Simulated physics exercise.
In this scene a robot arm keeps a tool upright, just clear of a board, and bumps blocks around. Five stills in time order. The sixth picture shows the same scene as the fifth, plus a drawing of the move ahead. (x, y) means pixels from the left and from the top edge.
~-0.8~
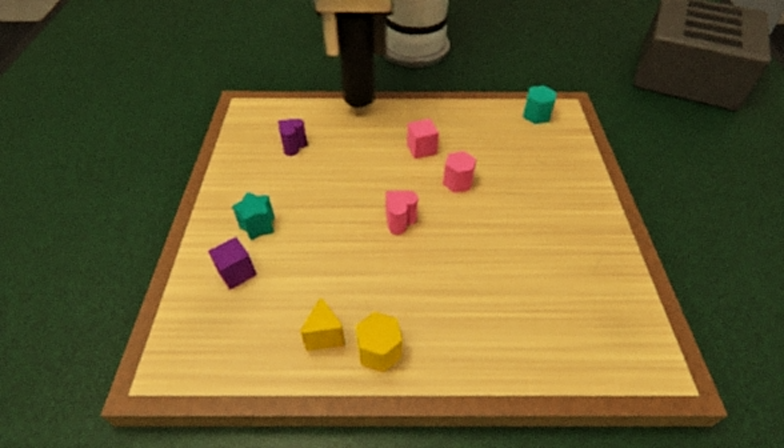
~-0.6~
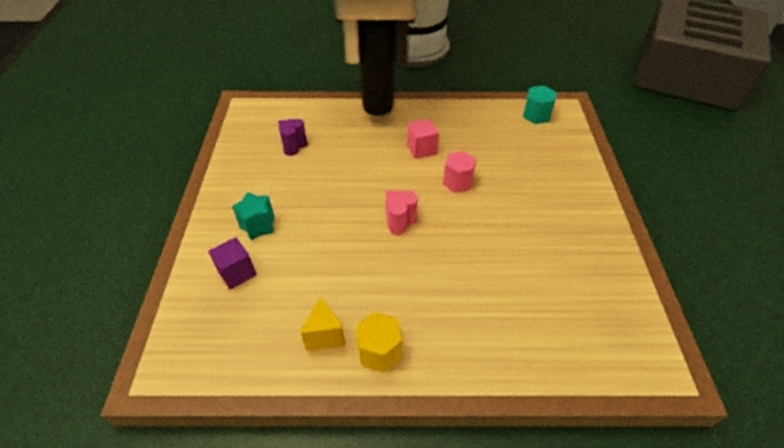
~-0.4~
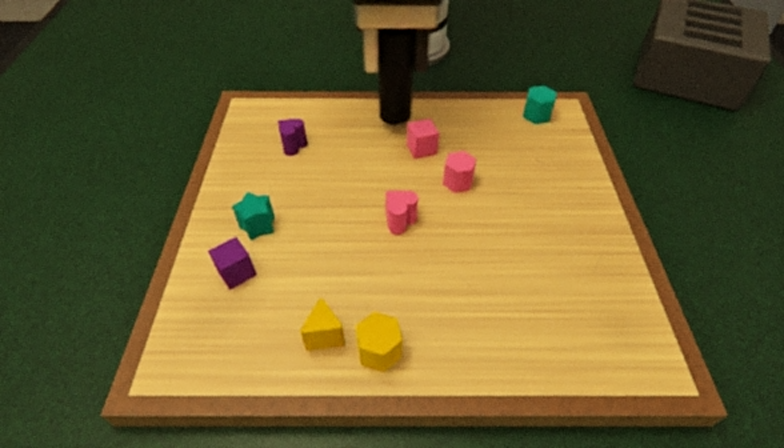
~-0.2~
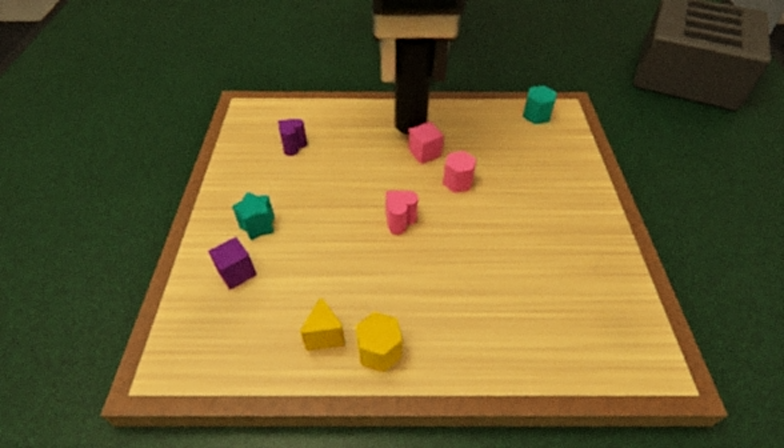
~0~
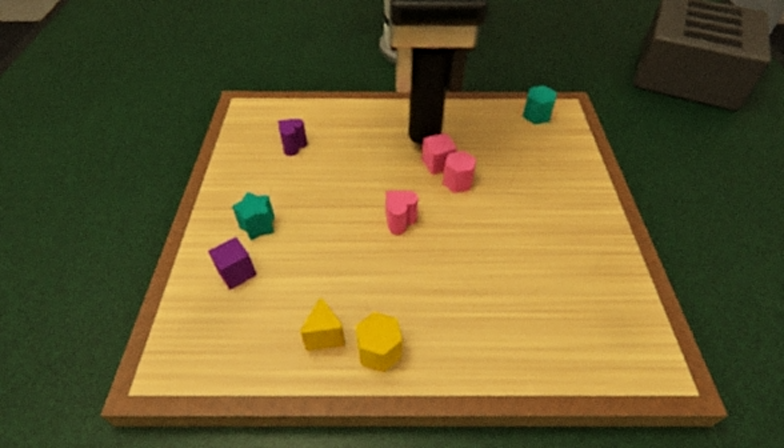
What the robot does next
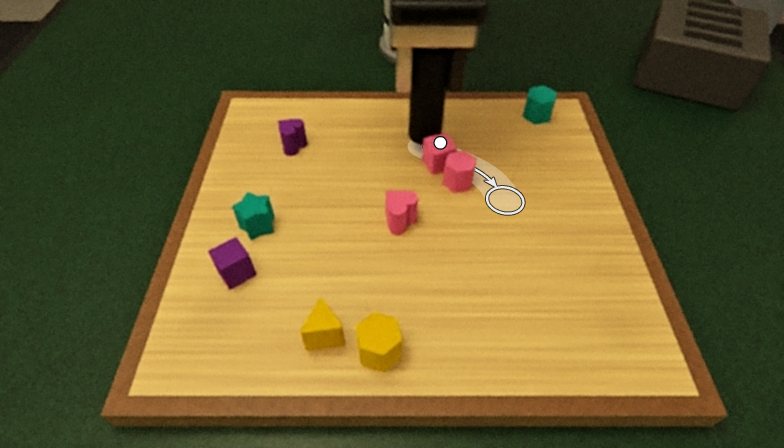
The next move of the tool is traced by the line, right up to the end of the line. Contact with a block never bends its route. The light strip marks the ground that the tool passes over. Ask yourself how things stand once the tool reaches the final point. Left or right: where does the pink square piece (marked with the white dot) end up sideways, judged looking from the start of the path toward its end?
The shift is to the right of that direction.
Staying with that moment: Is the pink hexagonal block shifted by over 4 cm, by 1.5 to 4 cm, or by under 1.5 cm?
It falls in the over 4 cm band.
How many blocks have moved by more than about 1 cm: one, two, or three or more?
I predict two.
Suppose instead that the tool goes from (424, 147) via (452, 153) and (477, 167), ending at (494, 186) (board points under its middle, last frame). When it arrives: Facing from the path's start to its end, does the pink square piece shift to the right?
Yes
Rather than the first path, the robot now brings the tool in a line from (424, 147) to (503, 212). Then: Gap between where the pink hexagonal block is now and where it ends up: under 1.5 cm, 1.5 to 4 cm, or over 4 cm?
Beyond 4 cm.
The line goes from (424, 147) over (455, 160) and (485, 176) to (505, 200); the dot is on the pink square piece.
On the path given first. One third of the way, tool at (456, 148); pink square piece at (463, 159), turned 20° clockwise; pink hexagonal block at (476, 179).
Two thirds of the way, tool at (488, 164); pink square piece at (480, 174), turned 45° clockwise; pink hexagonal block at (481, 196), turned 35° clockwise.
At the end, tool at (508, 188); pink square piece at (487, 193), turned 70° clockwise; pink hexagonal block at (473, 213), turned 65° clockwise.
